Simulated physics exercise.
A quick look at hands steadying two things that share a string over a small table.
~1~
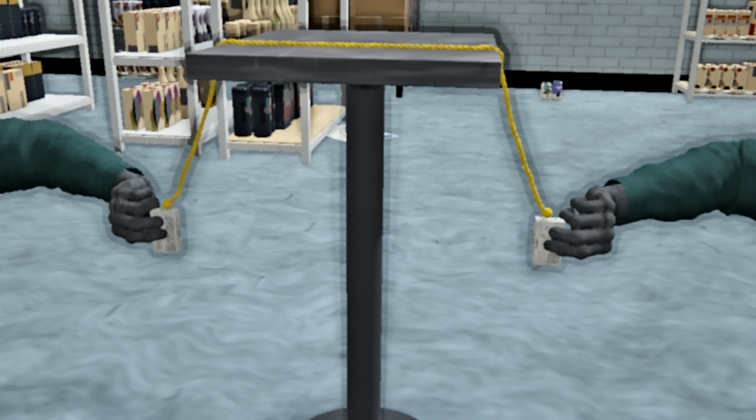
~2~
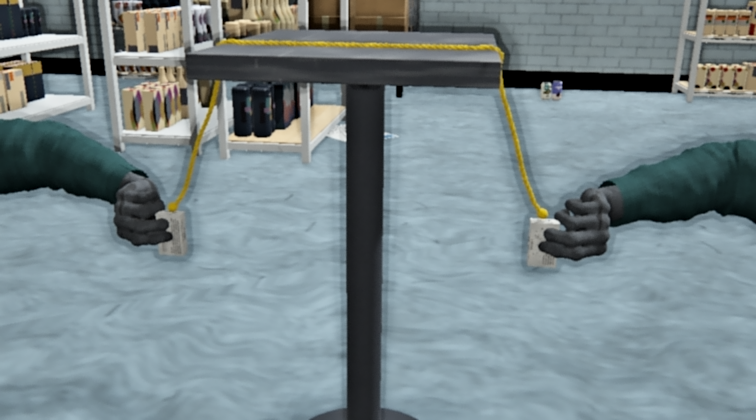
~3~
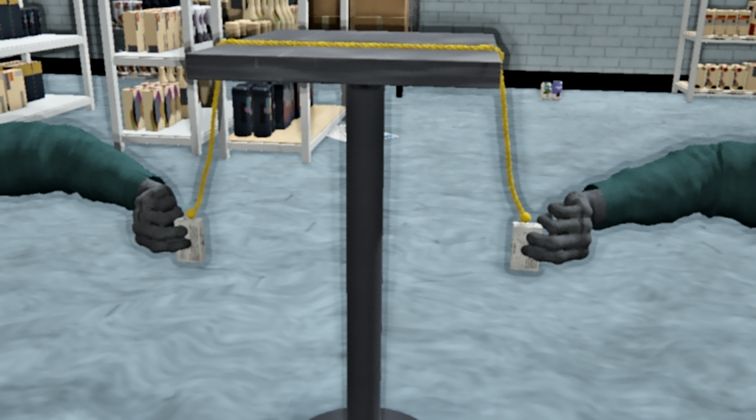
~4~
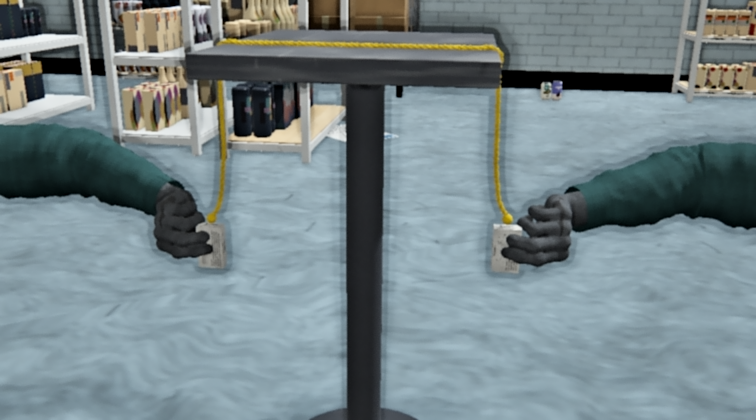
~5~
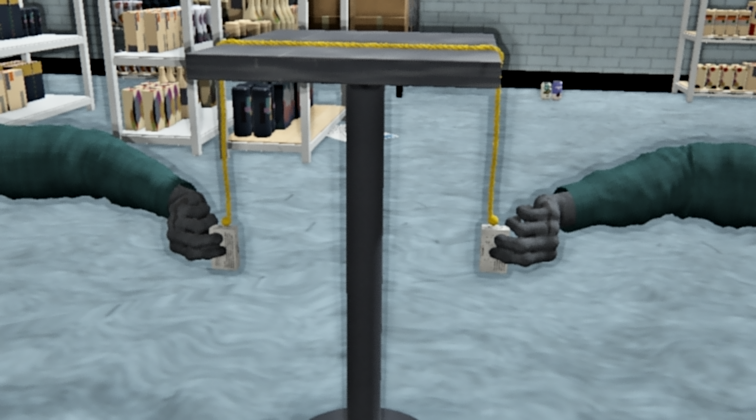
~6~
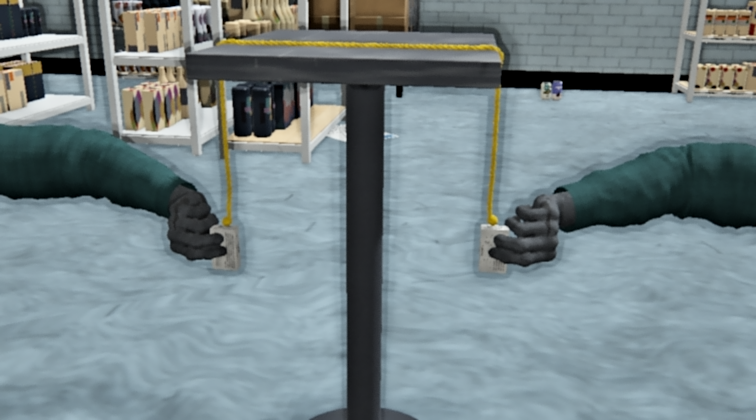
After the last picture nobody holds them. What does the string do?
The string stays as it is.
Then, 0.38 s past the final frame, left matchbox at the same height near (233, 251); right matchbox at the same height near (485, 249).
Then, 0.96 s past the final frame, left matchbox at the same height near (228, 250); right matchbox at the same height near (492, 250).
When it is over, left matchbox at the same height near (232, 251); right matchbox at the same height near (490, 250). The string hangs still.
